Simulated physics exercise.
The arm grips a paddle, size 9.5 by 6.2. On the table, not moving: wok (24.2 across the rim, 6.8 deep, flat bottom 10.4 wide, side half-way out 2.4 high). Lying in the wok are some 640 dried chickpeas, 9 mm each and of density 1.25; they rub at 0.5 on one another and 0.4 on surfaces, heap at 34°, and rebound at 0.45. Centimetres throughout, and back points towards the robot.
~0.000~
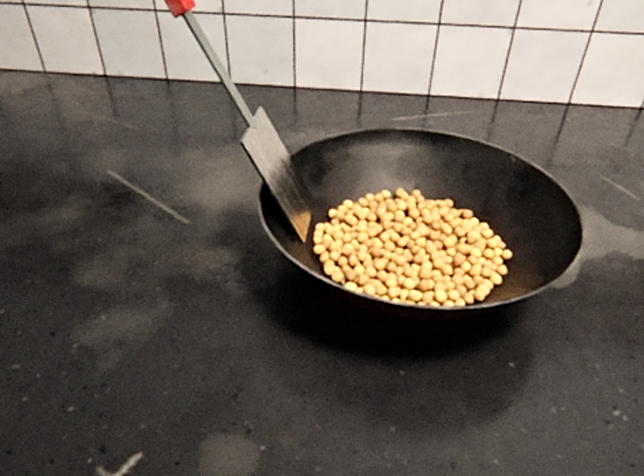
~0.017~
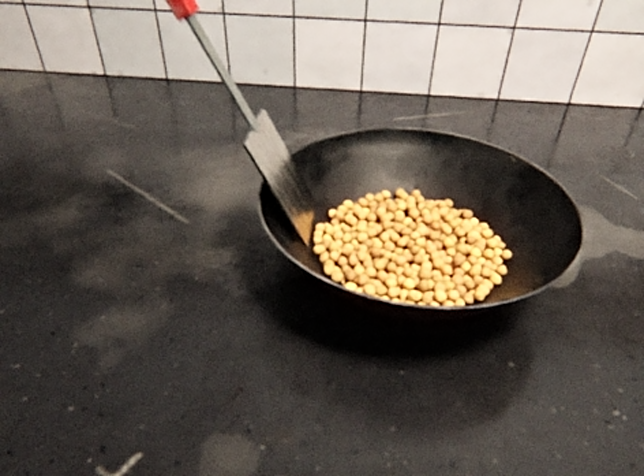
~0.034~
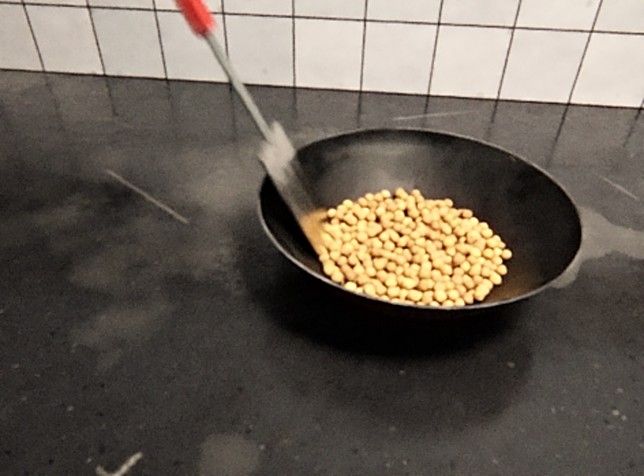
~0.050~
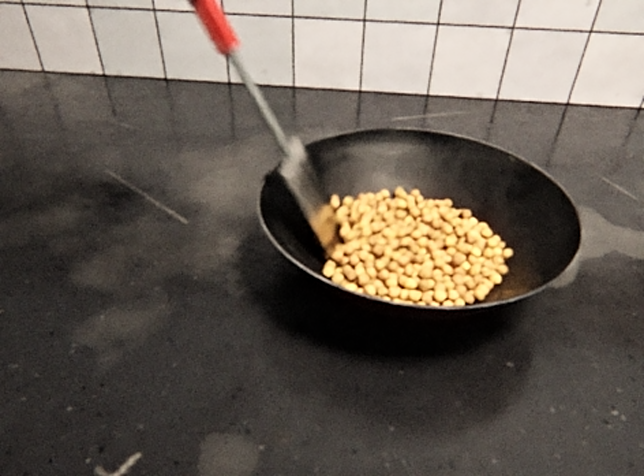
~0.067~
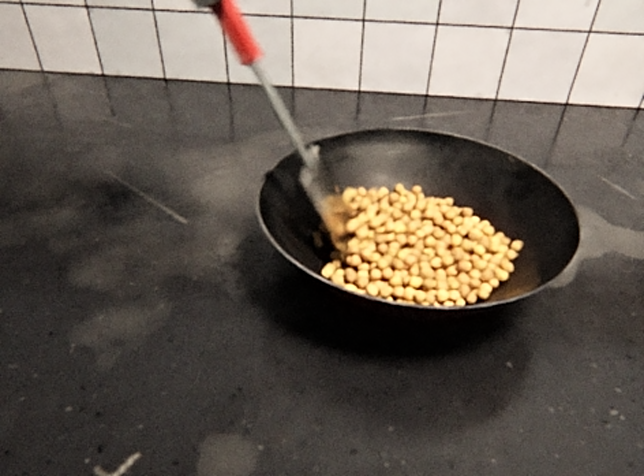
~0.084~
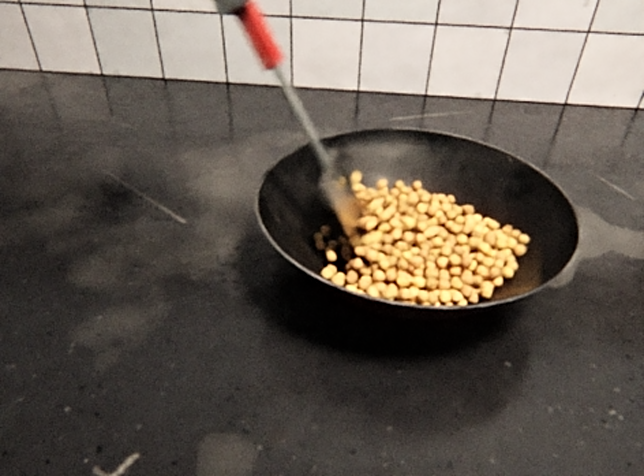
A metal spatula with a red handle slid rightward through the dried chickpeas in a black wok, pushing them into a looser heap on the right while the wok stayed still on the dark counter.
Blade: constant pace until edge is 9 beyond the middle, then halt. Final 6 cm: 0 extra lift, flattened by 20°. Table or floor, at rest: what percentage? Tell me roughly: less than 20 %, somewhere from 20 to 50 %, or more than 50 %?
Somewhere from 20 to 50 %.
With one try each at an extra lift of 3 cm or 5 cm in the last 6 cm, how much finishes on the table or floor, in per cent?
First try around 30 percent, second try around 30 percent.
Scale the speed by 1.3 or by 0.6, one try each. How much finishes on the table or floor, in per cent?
First try around 40 %, second try around 20 %.
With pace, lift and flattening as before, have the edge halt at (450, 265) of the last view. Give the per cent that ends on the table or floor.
Around 0 percent ends on the table or floor.
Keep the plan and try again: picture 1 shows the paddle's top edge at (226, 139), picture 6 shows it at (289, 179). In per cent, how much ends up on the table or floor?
It comes to something like 25 %, give or take.
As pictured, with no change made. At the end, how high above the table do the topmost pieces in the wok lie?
It reaches roughly 6.5 cm.
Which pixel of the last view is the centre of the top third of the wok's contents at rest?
The middle lies somewhere around (467, 247).
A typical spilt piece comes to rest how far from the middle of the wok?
That distance comes to about 24 cm.
After 0.12 s, sloping 63°, highest piece 9 above the table; 639 in the wok.
After 0.17 s, sloping 56°, highest piece 11 above the table; 639 in the wok.
After 0.39 s, sloping 43°, highest piece 12 above the table; 434 in the wok, 69 on the table or floor, 136 on the blade or in flight.
After 1.44 s, sloping 43°, highest piece 6 above the table; 433 in the wok, 206 on the table or floor.
At rest, 433 in the wok, 206 on the table or floor. That is 32 % on the table or floor.
